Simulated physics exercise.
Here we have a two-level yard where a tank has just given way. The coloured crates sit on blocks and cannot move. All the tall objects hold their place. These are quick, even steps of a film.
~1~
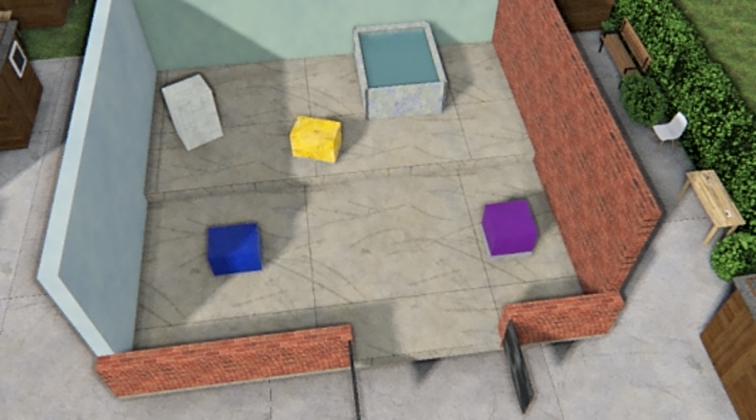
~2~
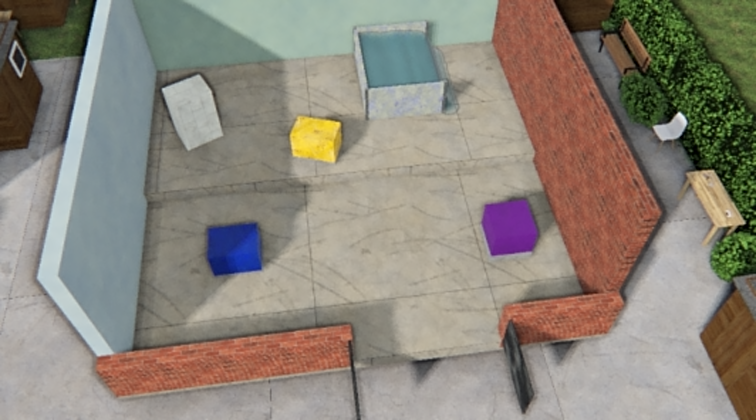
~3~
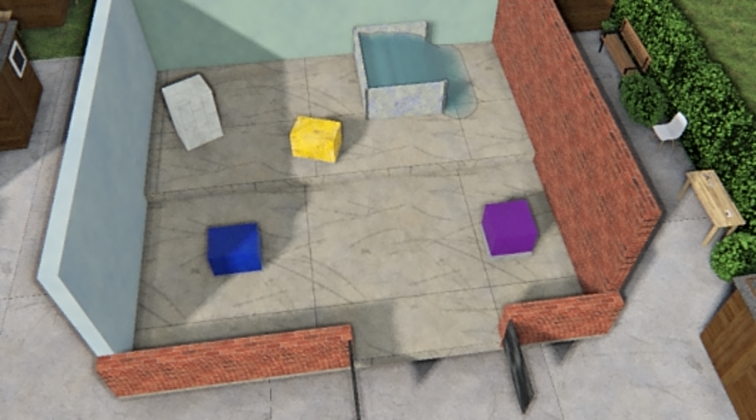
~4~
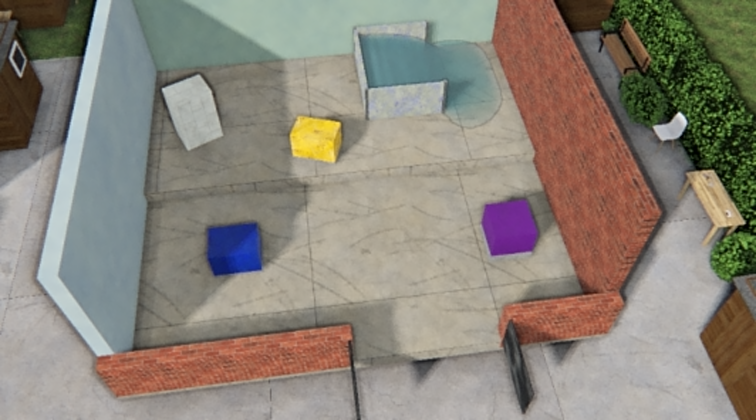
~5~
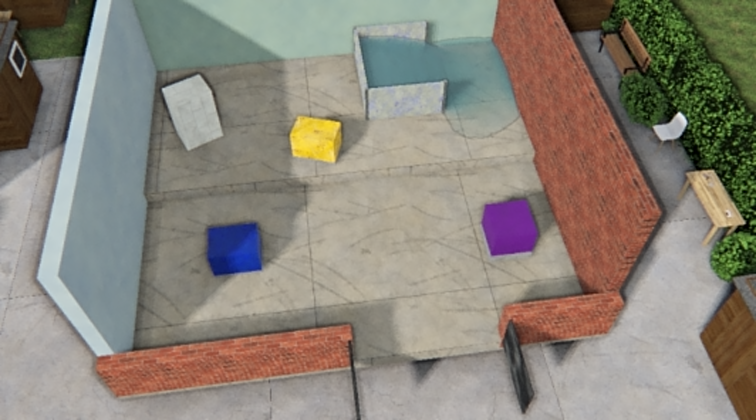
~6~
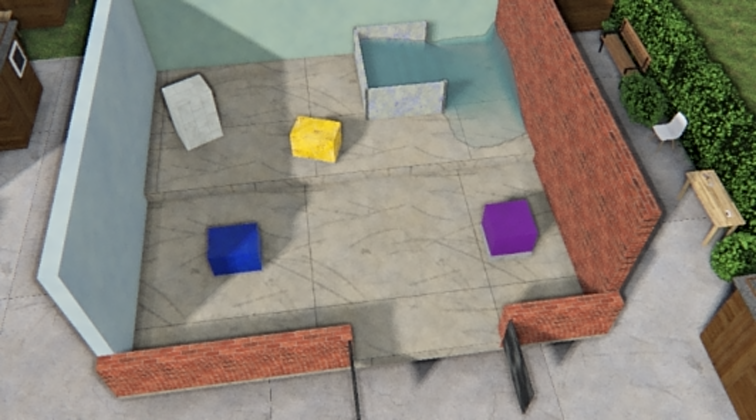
A walled, two-level paved yard is seen from high above, with a pale blue wall at left, red brick at right and front, and grass and a hedge outside. A whitish block, a yellow block and a water-filled tank occupy the back, with a blue cube and a purple cube nearer. Water pours from the tank's right side, spreads to the brick wall and creeps forward, while the blocks and camera stay still.
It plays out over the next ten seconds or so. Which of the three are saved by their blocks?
In the end: The yellow crate stays dry; the blue crate gets wet; the purple crate gets wet.
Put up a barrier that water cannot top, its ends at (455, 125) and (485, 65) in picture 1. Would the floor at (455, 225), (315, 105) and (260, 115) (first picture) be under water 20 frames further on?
In turn: Under water, dry, not flooded.
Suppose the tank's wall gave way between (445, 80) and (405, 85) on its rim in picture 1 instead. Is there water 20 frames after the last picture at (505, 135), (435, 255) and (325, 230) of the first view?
In that order: Under water, under water, flooded.
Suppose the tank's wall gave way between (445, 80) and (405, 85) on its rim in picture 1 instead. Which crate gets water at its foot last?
I say the blue crate.
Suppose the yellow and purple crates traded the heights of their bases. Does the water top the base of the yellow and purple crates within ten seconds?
The yellow one stays dry, the purple one is wetted.
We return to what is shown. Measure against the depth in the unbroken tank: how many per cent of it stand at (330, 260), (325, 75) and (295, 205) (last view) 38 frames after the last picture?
Roughly 4, 2 and 2 per cent, in turn.
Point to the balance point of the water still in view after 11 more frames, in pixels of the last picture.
Roughly at (462, 96).
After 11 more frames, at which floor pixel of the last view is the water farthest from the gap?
Near (575, 288).
A moment on, water covers 10 % of the floor; the yellow crate not reached, the blue crate not reached, the purple crate not reached.
Next, water covers 20 % of the floor; the yellow crate not reached, the blue crate not reached, the purple crate water round its plinth.
Then, water covers 35 % of the floor; the yellow crate not reached, the blue crate not reached, the purple crate water round its plinth.
Later, water covers 55 % of the floor; the yellow crate not reached, the blue crate water round its plinth, the purple crate water round its plinth.
In the end, water covers 70 % of the floor; the yellow crate stayed above the water, the blue crate was topped, the purple crate was topped.
